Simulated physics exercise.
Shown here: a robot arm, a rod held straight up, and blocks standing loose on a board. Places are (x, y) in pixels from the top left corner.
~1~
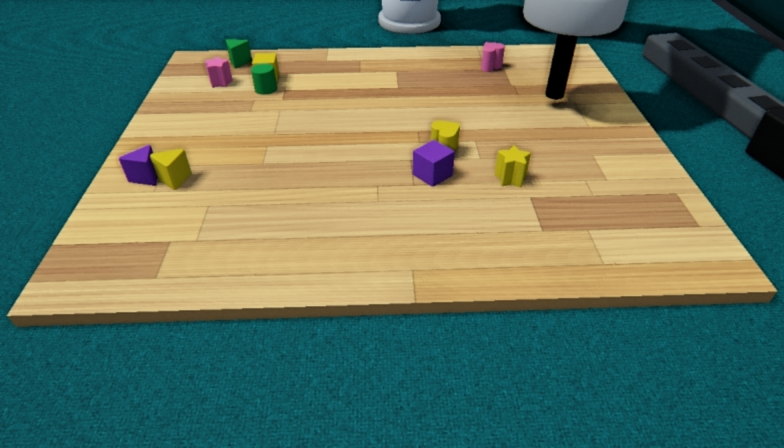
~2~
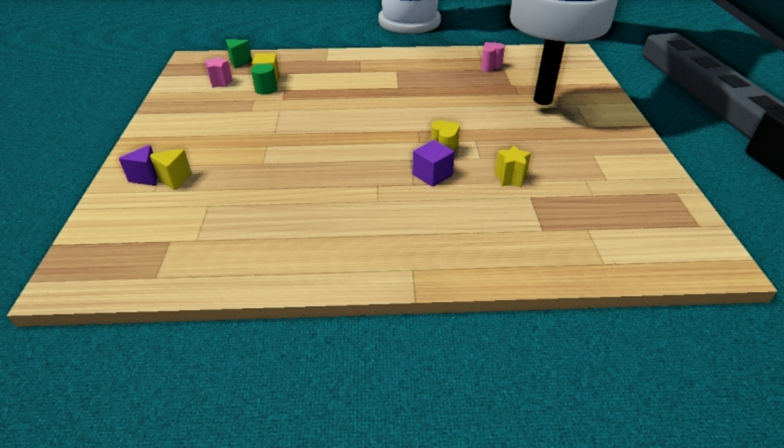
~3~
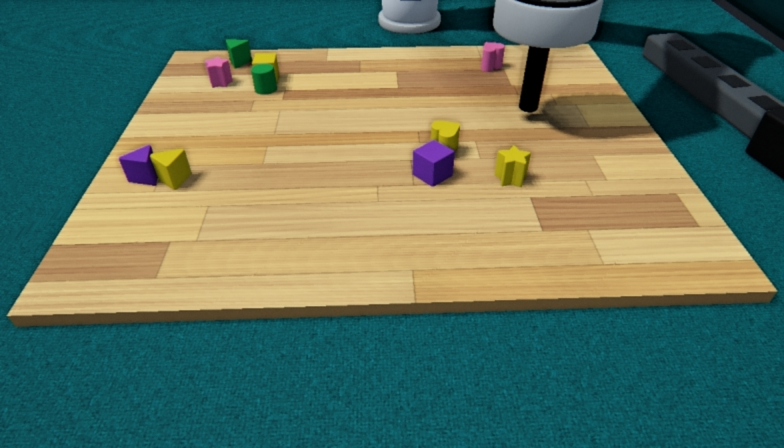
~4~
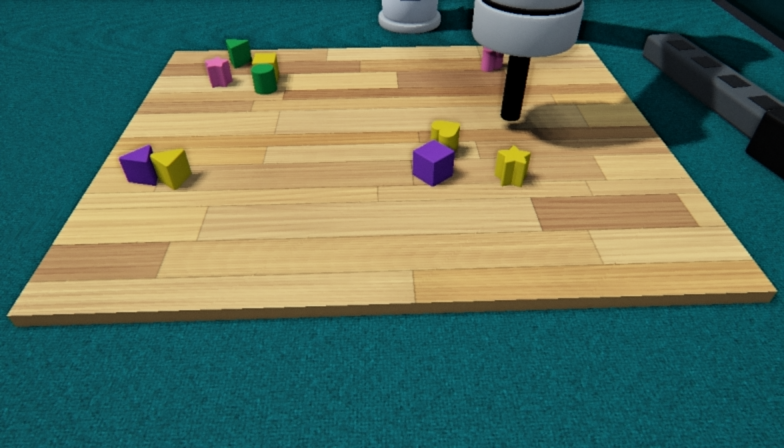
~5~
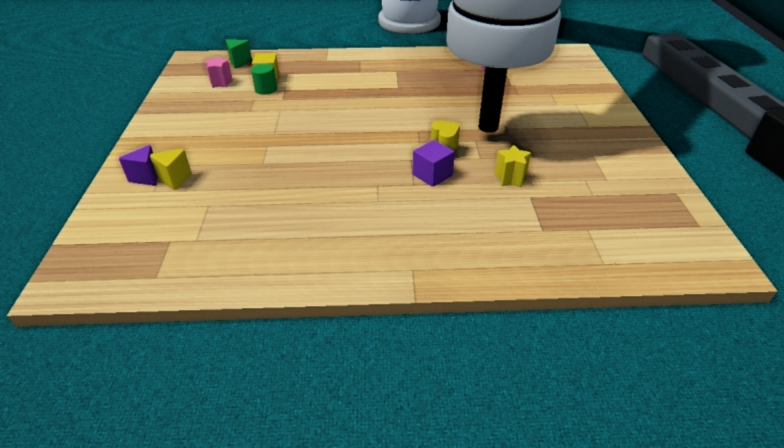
The robot arm's black rod moves left and nearer across the board, touching no blocks.
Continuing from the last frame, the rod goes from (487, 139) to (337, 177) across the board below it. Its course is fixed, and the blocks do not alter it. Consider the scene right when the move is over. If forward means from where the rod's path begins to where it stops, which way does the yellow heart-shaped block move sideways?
It shifts rightward.
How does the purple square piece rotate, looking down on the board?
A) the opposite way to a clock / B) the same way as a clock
Choice A: The opposite way to a clock.
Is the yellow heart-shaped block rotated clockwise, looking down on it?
In short: Yes.
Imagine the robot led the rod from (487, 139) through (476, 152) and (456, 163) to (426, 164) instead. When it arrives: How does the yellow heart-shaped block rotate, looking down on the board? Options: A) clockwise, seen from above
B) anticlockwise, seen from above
Correct choice: A.
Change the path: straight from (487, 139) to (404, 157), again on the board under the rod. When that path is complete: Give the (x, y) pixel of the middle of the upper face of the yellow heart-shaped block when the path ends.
If I read the scene right, the answer is (383, 142).
The first path, step by step. One third of the way, rod (441, 140); purple square piece (428, 152), turned 35° anticlockwise; yellow heart-shaped block (418, 133).
Two thirds of the way, rod (389, 152); purple square piece (427, 153), turned 35° anticlockwise; yellow heart-shaped block (363, 141), turned 35° clockwise.
At the end, rod (336, 166); purple square piece (427, 153), turned 35° anticlockwise; yellow heart-shaped block (322, 142), turned 135° clockwise; yellow star block unmoved.
